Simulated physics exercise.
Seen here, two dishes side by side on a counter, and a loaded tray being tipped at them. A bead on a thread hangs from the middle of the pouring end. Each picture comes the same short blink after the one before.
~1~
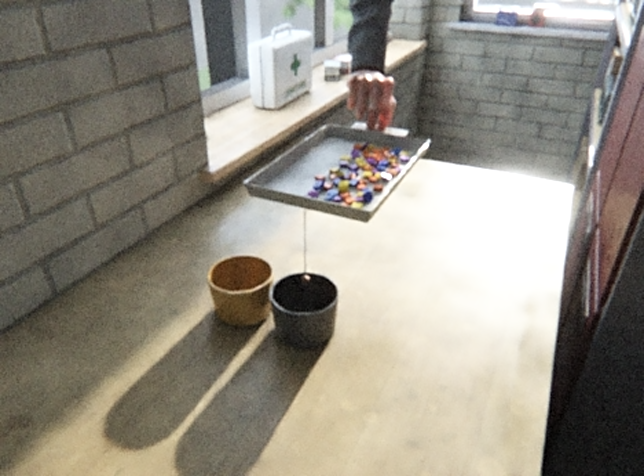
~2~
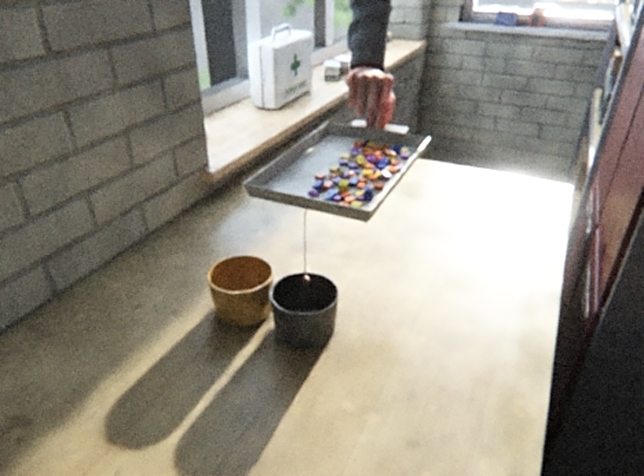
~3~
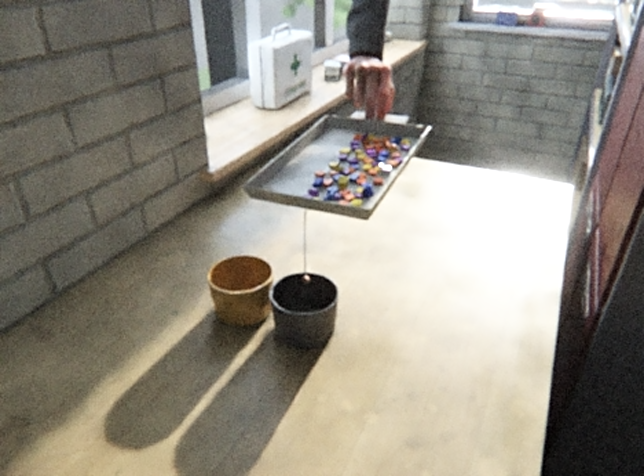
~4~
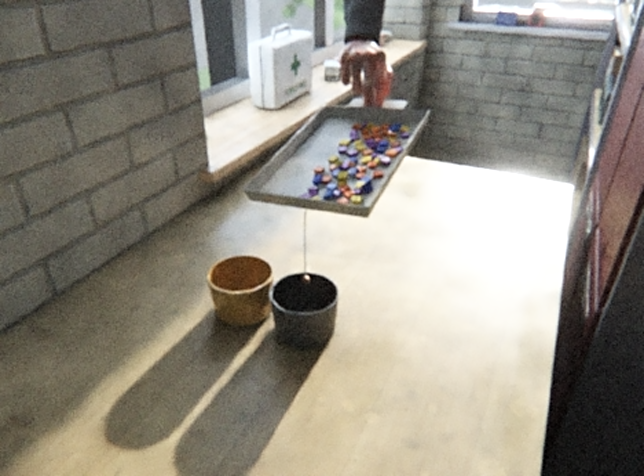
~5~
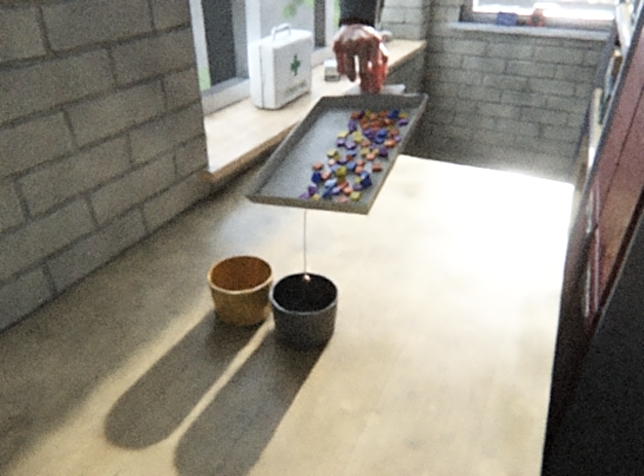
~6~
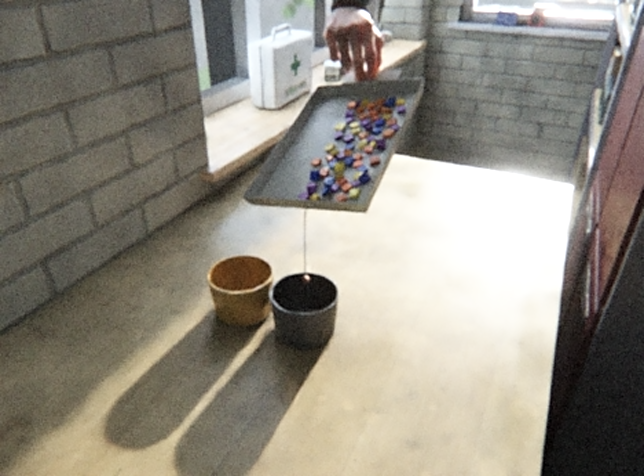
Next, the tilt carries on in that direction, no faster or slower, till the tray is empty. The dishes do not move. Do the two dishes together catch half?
They take over half between them.
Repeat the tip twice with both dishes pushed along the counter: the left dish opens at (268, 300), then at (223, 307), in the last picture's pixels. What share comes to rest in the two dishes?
In turn 40 and 10 in a hundred.
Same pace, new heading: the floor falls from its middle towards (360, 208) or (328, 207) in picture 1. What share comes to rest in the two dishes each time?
Roughly 10 per cent, and 20 per cent.
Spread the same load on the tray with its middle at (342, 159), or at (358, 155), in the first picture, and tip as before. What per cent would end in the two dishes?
First some 80, then 60 per cent.
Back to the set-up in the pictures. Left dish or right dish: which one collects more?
Fuller: The dish on the left.
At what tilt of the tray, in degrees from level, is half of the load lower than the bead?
At about 115°.
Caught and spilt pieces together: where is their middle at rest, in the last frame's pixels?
Near (248, 311).
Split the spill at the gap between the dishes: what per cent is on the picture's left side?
Roughly 70 in a hundred.
Shortly afterwards, tray tipped steeply; all but a few on the tray; only a few in the air.
Next, tray tipped past a quarter turn; near a third on the tray; a little in the right dish; near a quarter in the left dish; a little outside both; near a quarter in the air.
Some moments later, tray tipped past a quarter turn; a little in the right dish; near two thirds in the left dish; near a quarter outside both.
In the end, tray tipped past a quarter turn; a little in the right dish; near two thirds in the left dish; near a quarter outside both.
